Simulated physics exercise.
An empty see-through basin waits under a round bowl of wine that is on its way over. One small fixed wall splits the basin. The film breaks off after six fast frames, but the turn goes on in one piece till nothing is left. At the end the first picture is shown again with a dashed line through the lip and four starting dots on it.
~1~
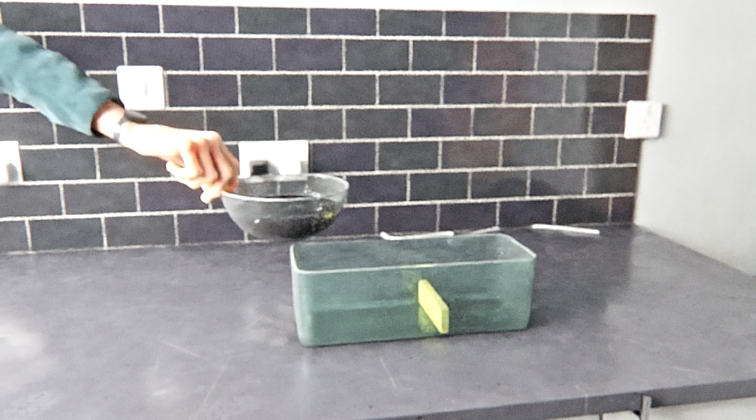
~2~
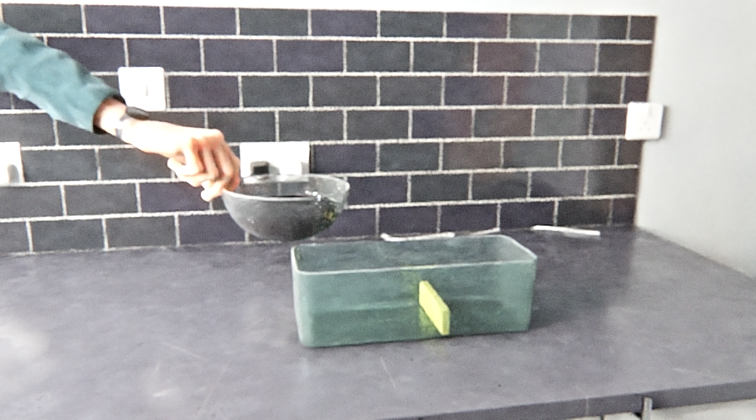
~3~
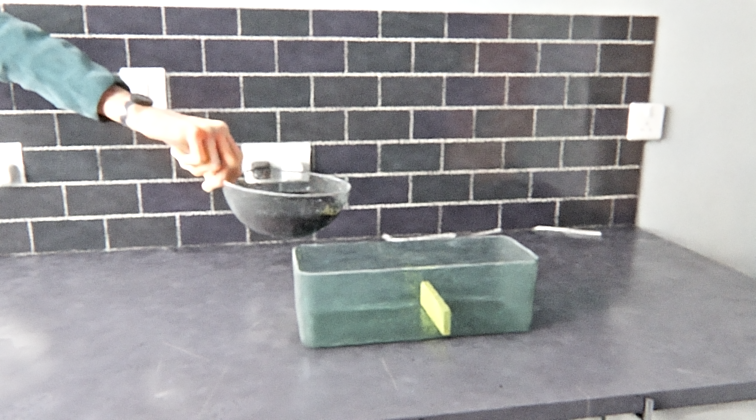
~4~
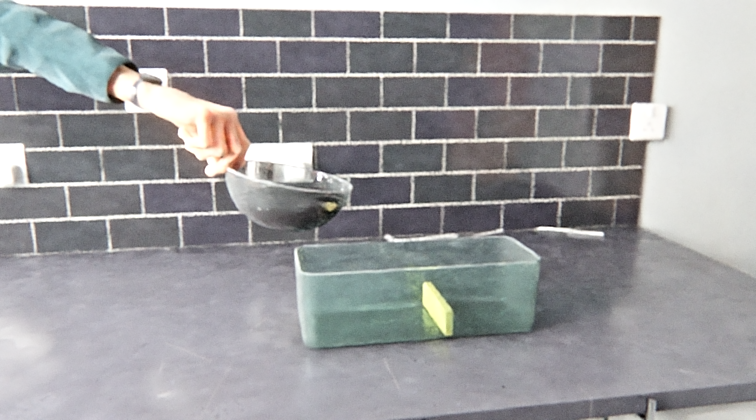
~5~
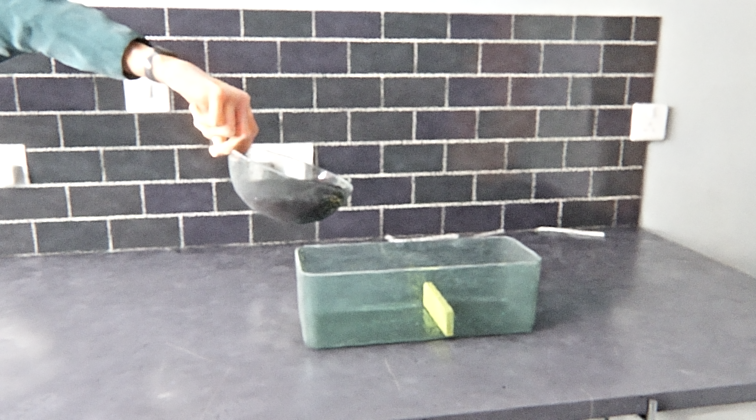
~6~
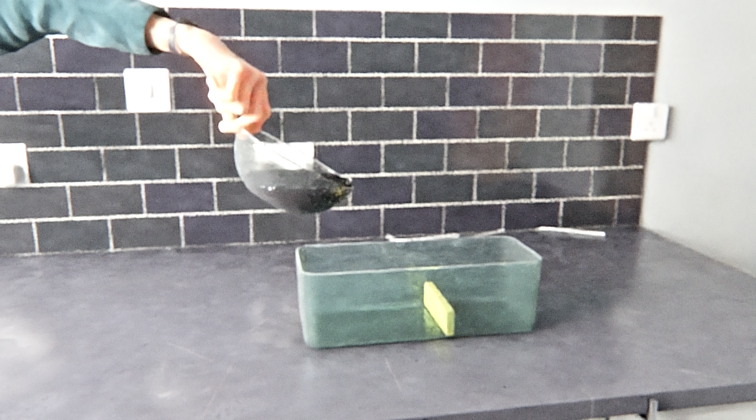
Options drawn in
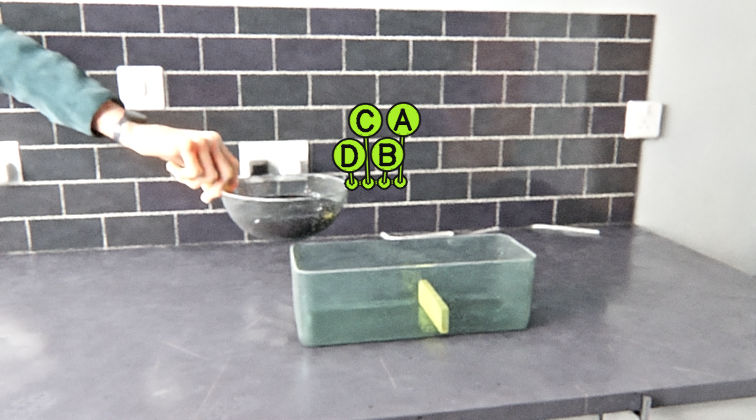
A hand held a round see-through bowl of dark liquid above a clear basin with a yellow-green piece on its front, then raised the bowl's left side, tilting it steadily toward the right.
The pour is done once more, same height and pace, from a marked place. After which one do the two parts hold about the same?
Use spot C.
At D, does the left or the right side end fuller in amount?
The left side.
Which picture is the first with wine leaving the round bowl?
Picture 6.
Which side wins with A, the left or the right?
The right one.
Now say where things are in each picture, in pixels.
Upright, lip at (346, 183); basin from (299, 344) to (528, 325); top of the wall at (433, 293); nothing has left yet.
Upright, lip at (347, 184); nothing has left yet.
Tipped about 5°, lip at (348, 185); nothing has left yet.
Tipped about 12°, lip at (350, 185); nothing has left yet.
Tipped about 20°, lip at (351, 186); nothing has left yet.
Tipped about 30°, lip at (352, 185); wine is over the lip, down to (352, 185).
On the marked copy, A at (400, 181); B at (384, 182); C at (368, 182); D at (351, 183).
Choosing A, about 10 % ends left of the wall and 89 % right of it.
Choosing B, about 15 % ends left of the wall and 84 % right of it.
Choosing C, about 50 % ends left of the wall and 49 % right of it.
Choosing D, about 89 % ends left of the wall and 9 % right of it.
